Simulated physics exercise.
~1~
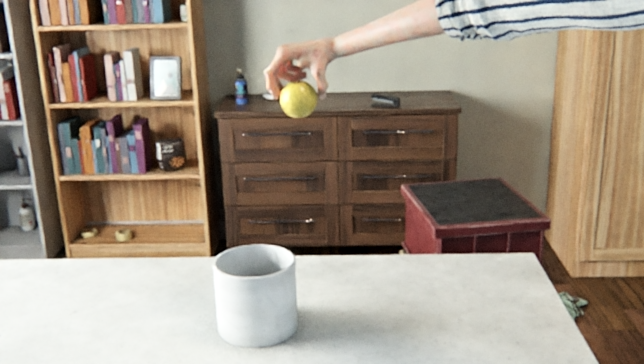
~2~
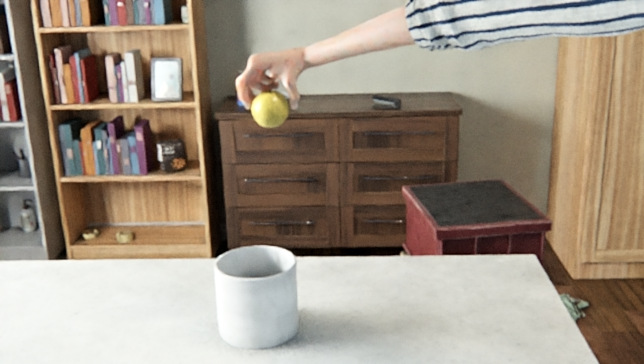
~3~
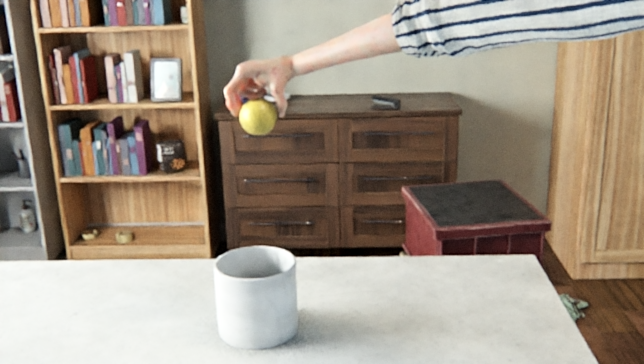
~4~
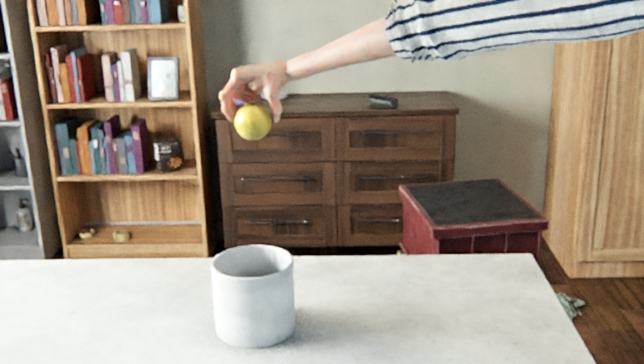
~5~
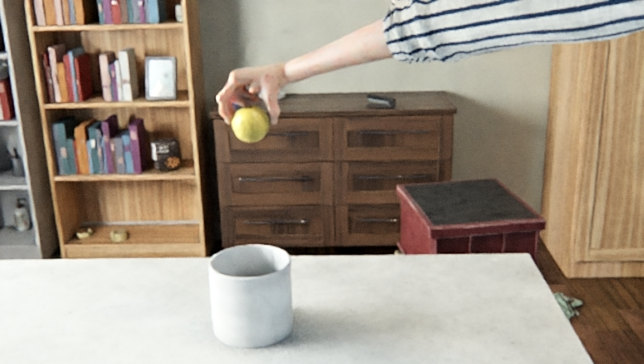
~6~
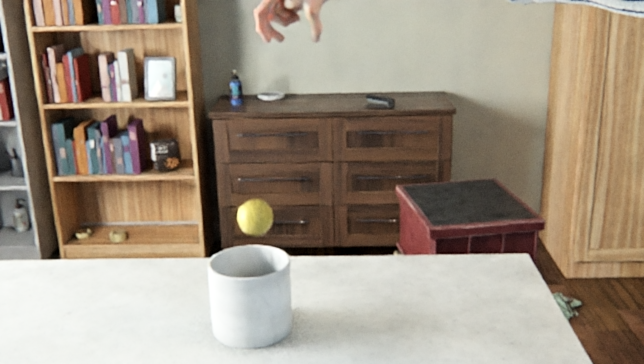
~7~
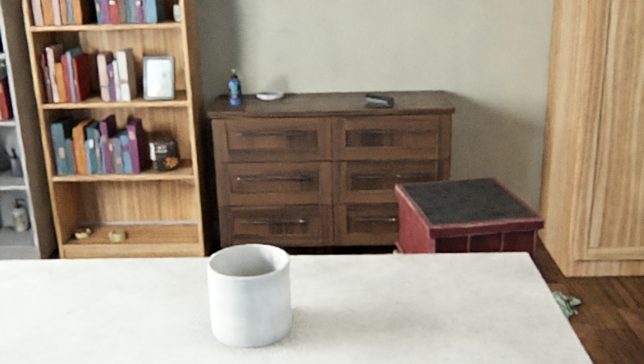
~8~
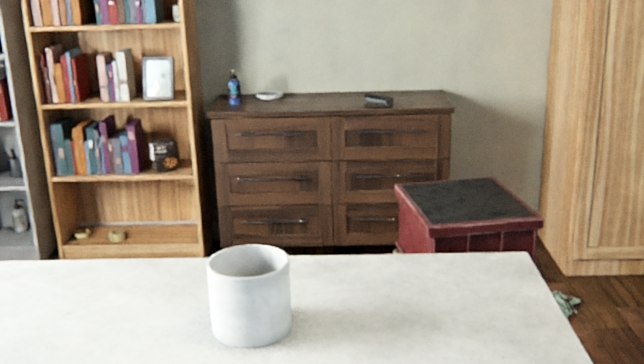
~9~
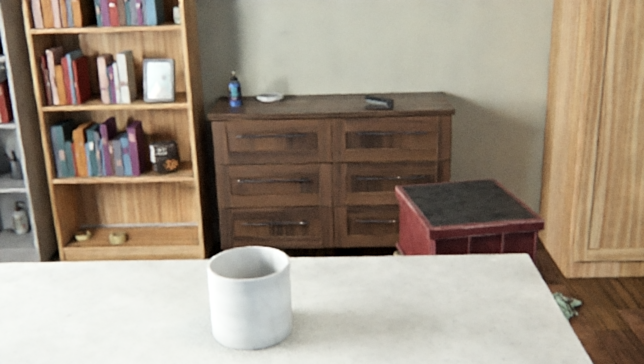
To begin with, a hand in a striped sleeve reaches in from the right, holding a yellow apple high above a white, open-topped bucket on a pale table. A bookshelf, a wooden dresser and a dark red box stand behind. The hand drifts left and slightly down until the apple hangs over the bucket, then pauses. The fingers let go and the hand draws back up and away as the apple drops toward the rim. The apple lands inside the bucket, out of sight, and the bucket stays standing in its place.
